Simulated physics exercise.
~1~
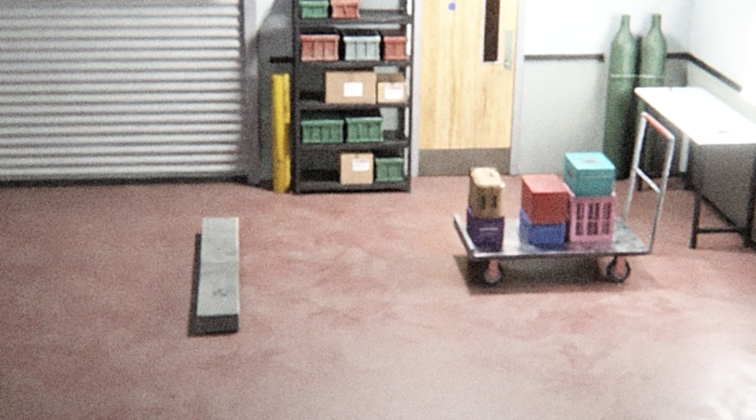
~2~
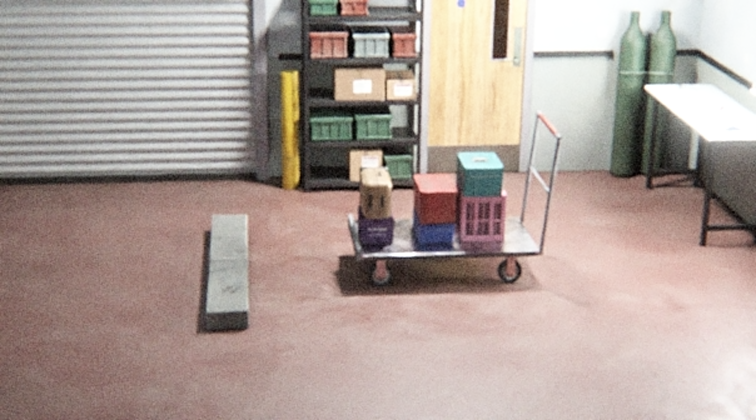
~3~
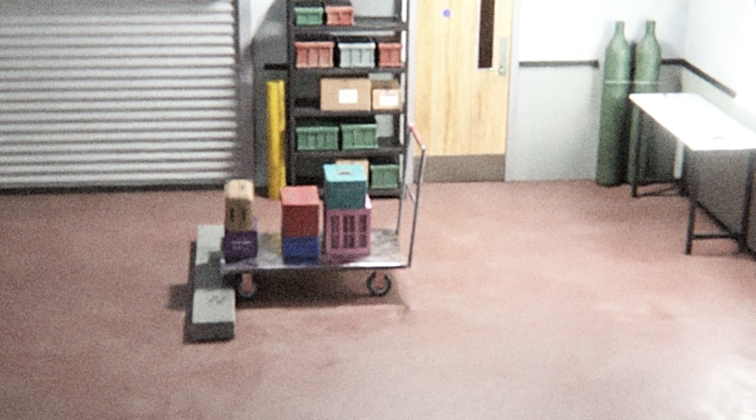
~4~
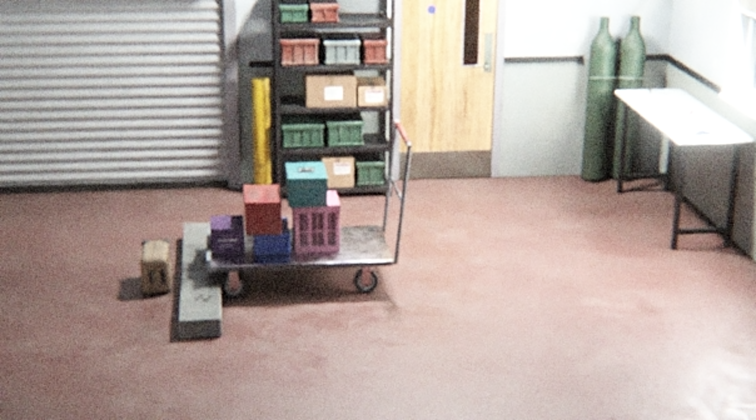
In a storeroom, a trolley rolls left, hits a kerb, and its brown suitcase flies off.
